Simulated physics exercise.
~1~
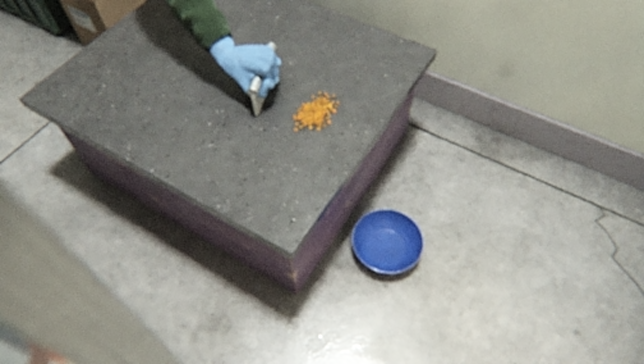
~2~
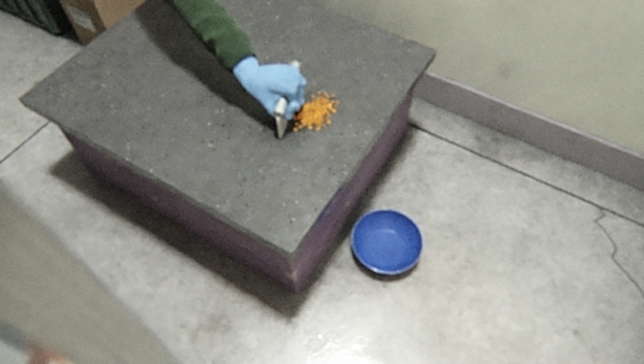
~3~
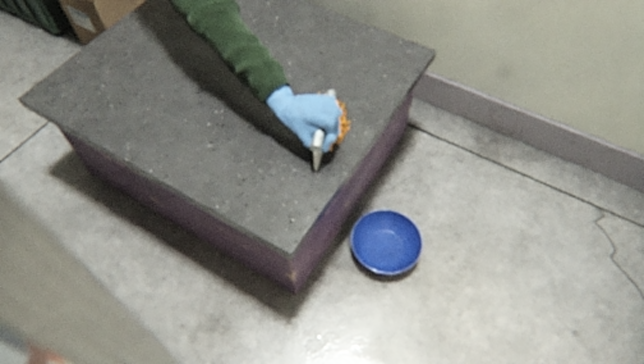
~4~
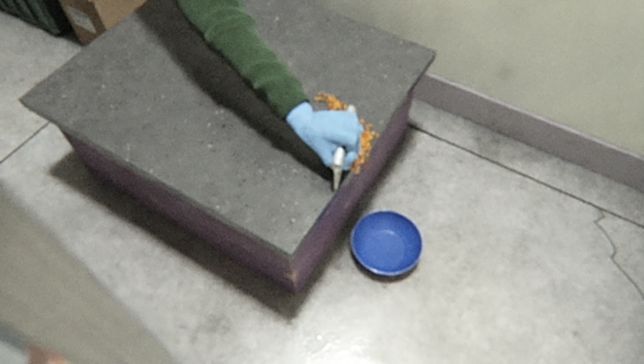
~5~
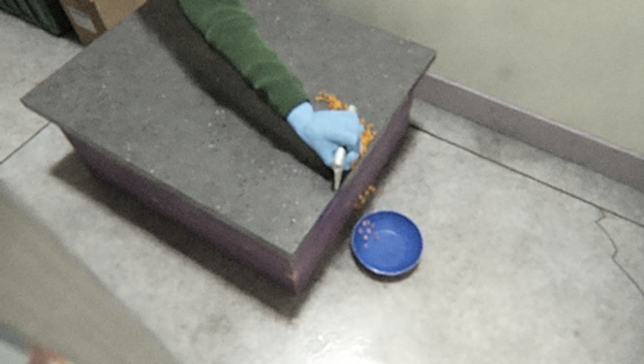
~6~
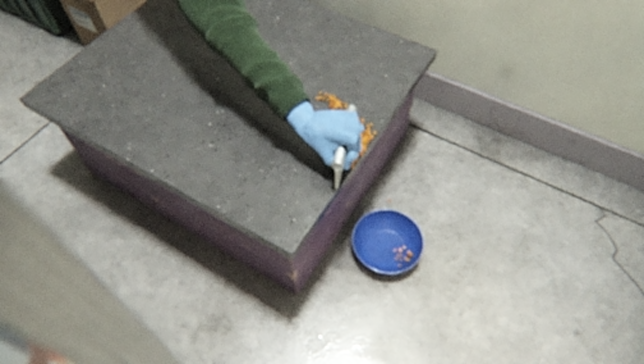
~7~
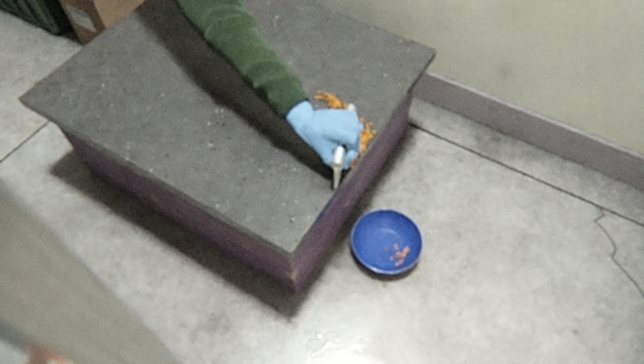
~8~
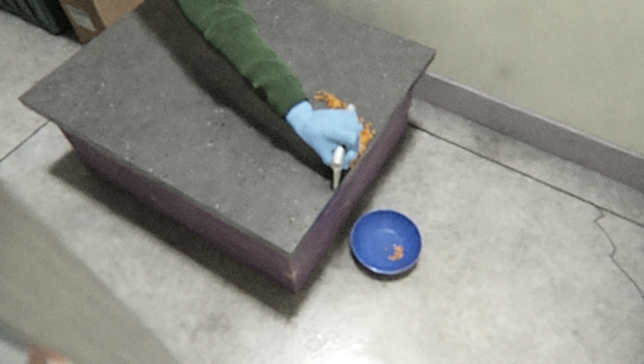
The footage shows a gloved hand pushing a small pile of orange kernels with a scraper across a grey block toward its right edge, where it stops; a few kernels drop into the blue bowl on the floor, while most stay on top.
